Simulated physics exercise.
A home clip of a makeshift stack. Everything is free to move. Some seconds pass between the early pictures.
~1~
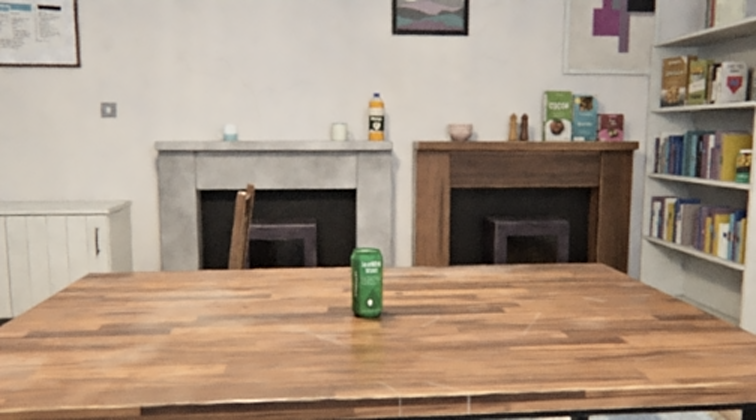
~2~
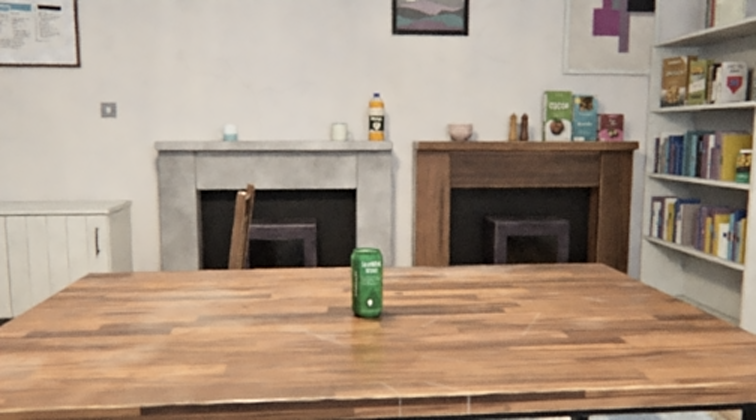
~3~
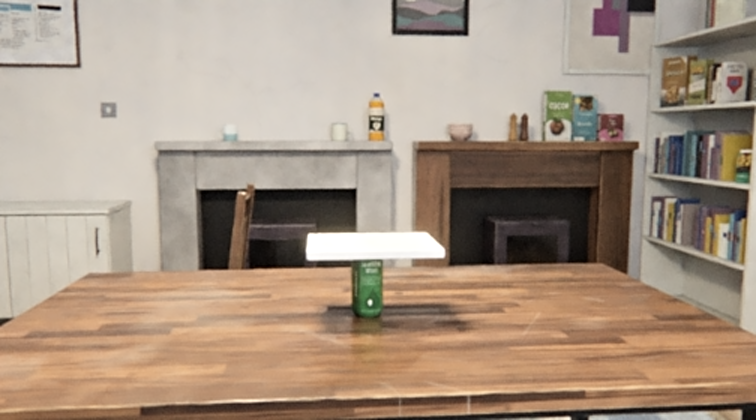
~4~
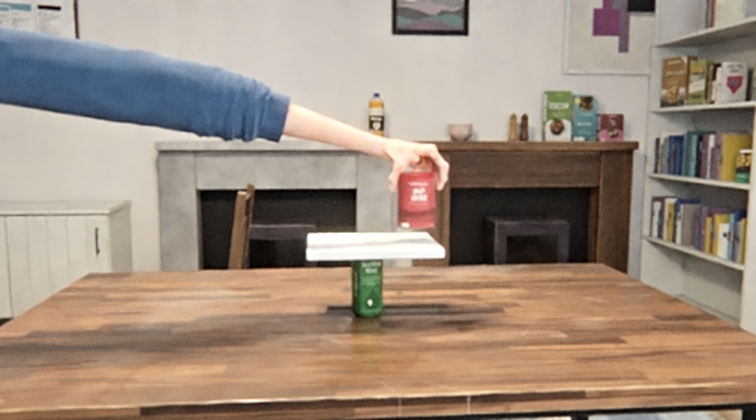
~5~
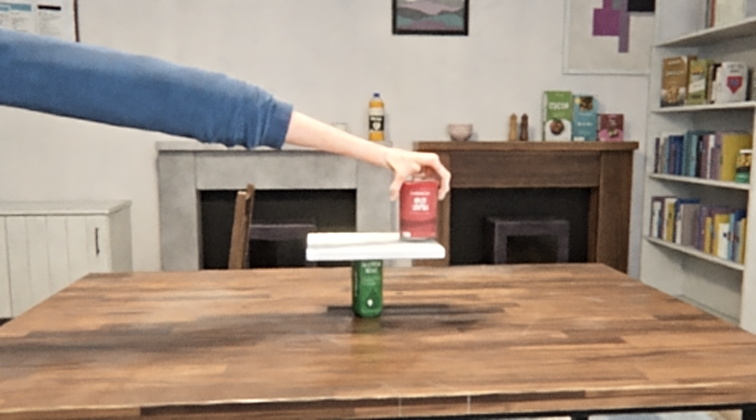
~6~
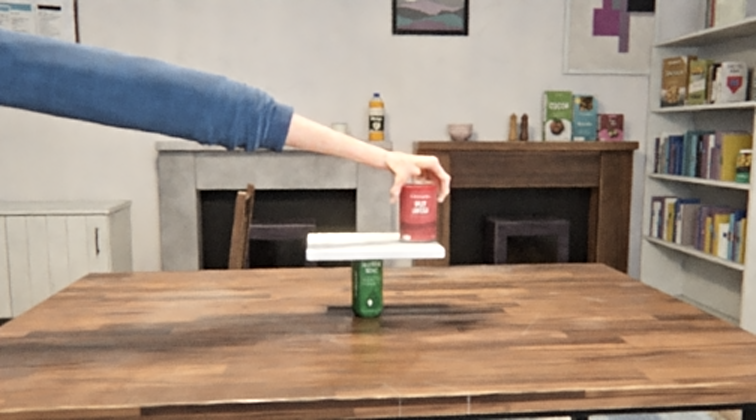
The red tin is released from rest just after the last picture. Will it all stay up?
The stack comes apart.
Then, 0.30 s on from there, red tin now fallen; white lid turned 63° from how it was put.
Then, 0.50 s on from there, white lid on its side.
Then, 1.10 s on from there, white lid now fallen.
In the end, fallen, red tin and white lid; green can unmoved. The stack gives way.
